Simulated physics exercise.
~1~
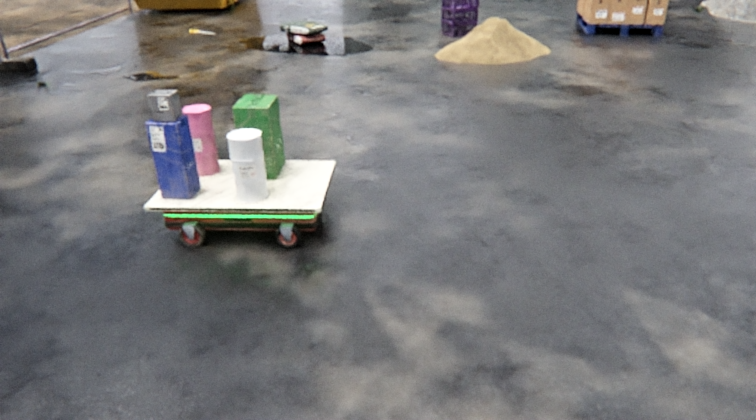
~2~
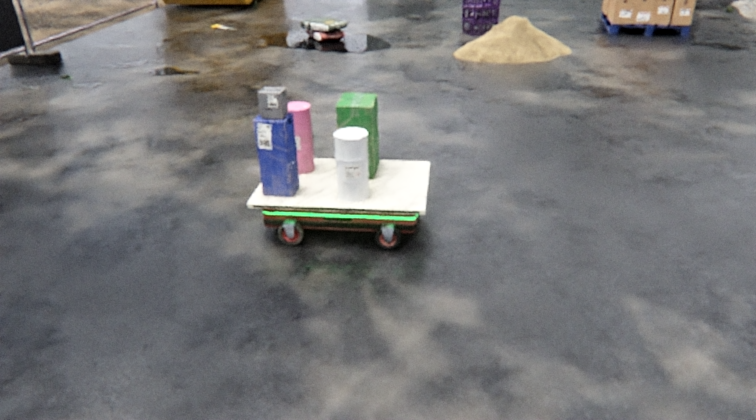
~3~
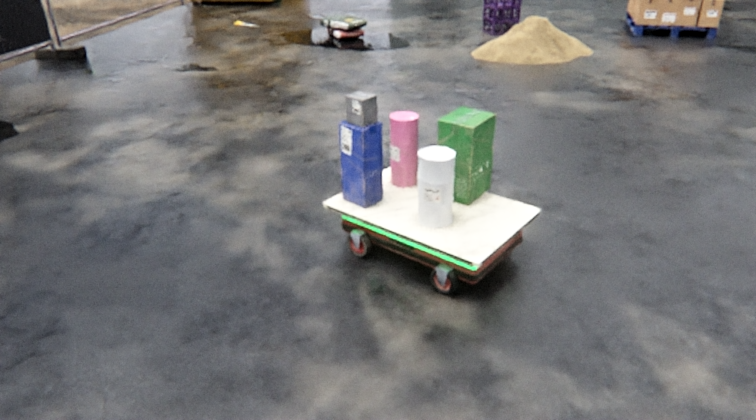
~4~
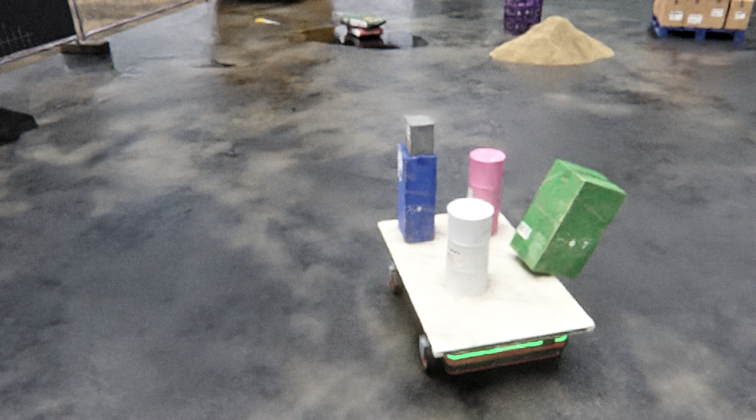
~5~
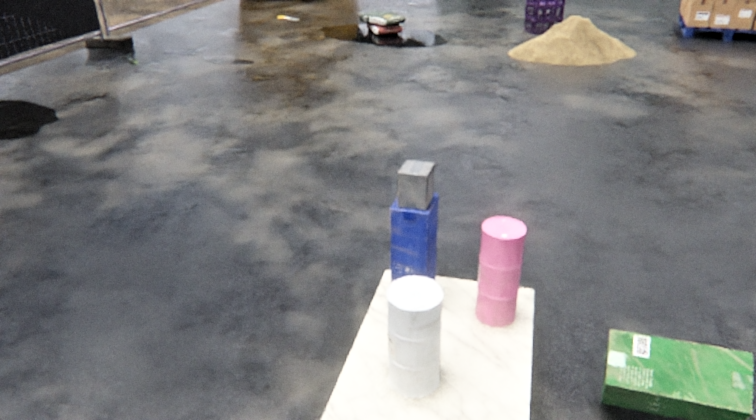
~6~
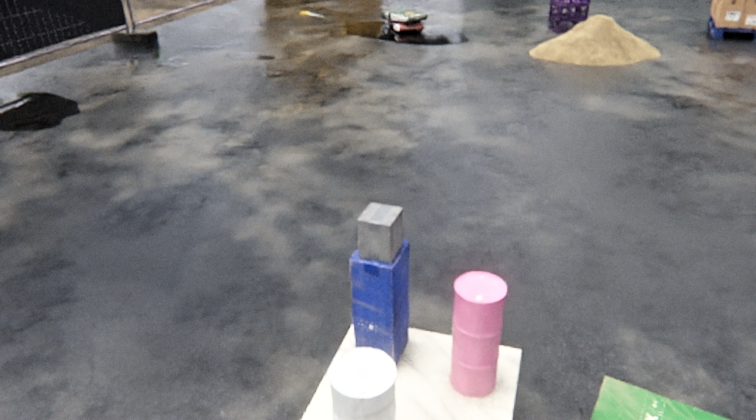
The clip shows a flat cart carrying blue, grey and green boxes and white and pink canisters rightward across a dark floor, then turning toward the viewer. The green box tips off the right side and lies on the floor, while the other items remain upright on the deck.
